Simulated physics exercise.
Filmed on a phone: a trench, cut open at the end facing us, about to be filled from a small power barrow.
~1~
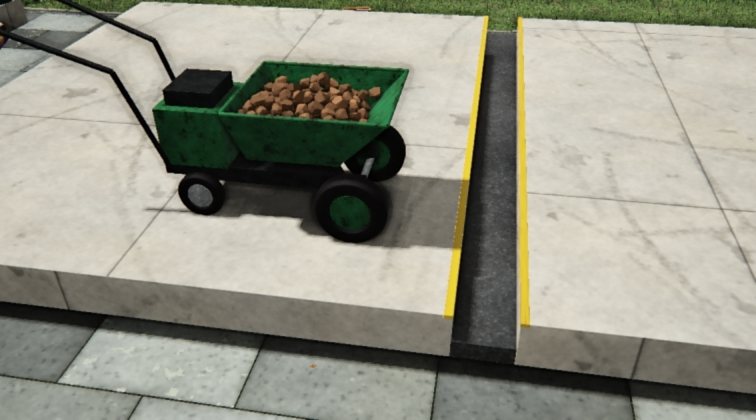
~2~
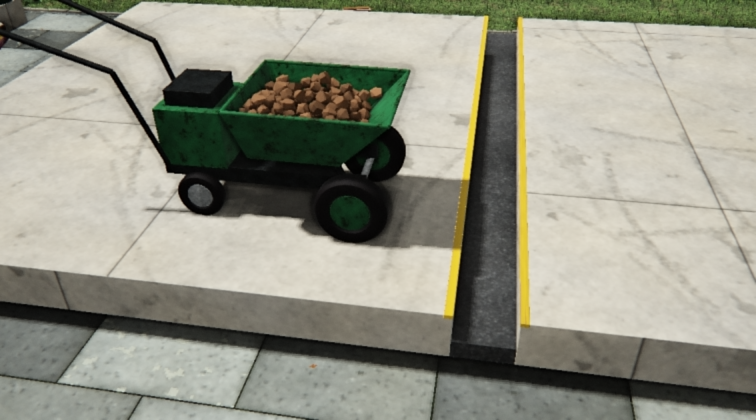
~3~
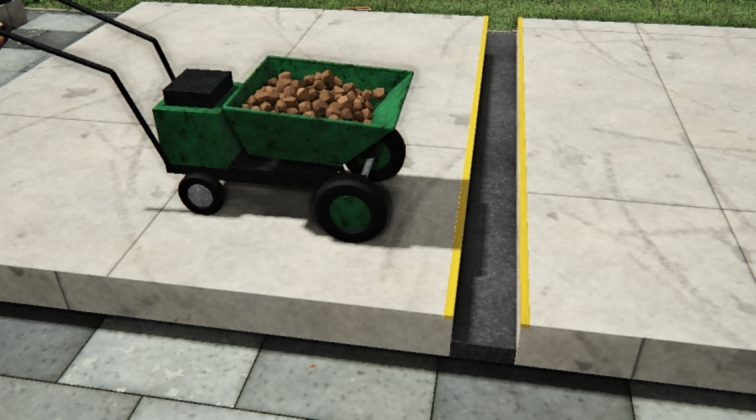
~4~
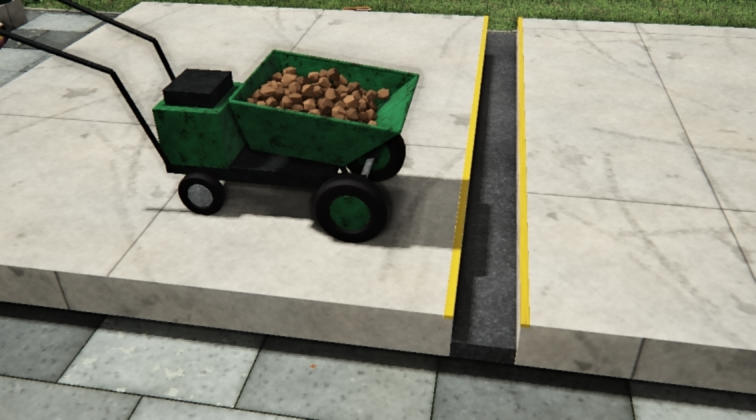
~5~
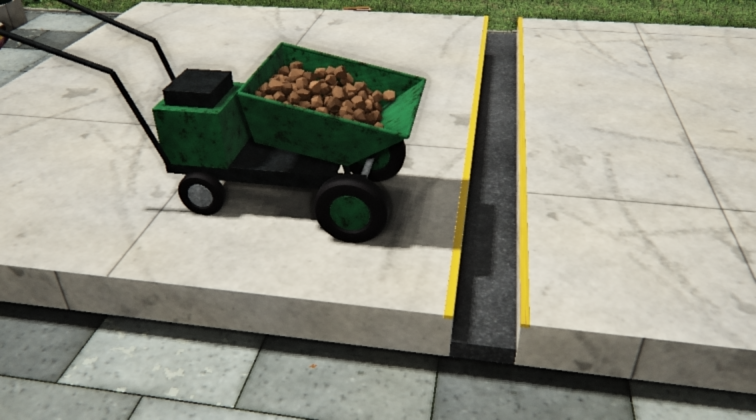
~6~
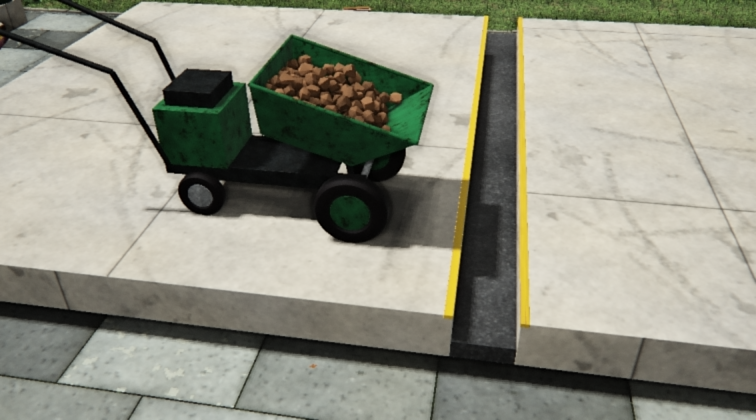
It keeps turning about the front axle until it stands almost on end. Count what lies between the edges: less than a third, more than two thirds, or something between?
It catches more than two thirds.
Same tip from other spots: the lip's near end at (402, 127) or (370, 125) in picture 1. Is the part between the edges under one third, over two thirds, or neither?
At the first place more than two thirds, at the second beyond two thirds.
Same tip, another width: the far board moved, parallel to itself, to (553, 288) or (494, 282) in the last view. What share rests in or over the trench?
Near 100 % and 40 %.
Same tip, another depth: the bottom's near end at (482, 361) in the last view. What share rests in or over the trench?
About 100 per cent.
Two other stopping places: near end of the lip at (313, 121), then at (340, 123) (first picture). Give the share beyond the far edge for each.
In turn 0 and 0 in a hundred.
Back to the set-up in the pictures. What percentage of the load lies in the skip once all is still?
Some 0 per cent.
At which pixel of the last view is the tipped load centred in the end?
Around (491, 228).
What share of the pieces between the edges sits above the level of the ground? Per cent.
Some 20 per cent.
Soon, skip tipped steeply; all in the skip.
A while on, skip tipped right over; about two thirds in the skip; about a quarter in or heaped over the trench; a stray few falling.
Towards the end, skip tipped right over; a small part in the skip; a stray few short of the trench; most in or heaped over the trench; a small part beyond it.
Finally, skip tipped right over; a stray few in the skip; a stray few short of the trench; most in or heaped over the trench; a small part beyond it.
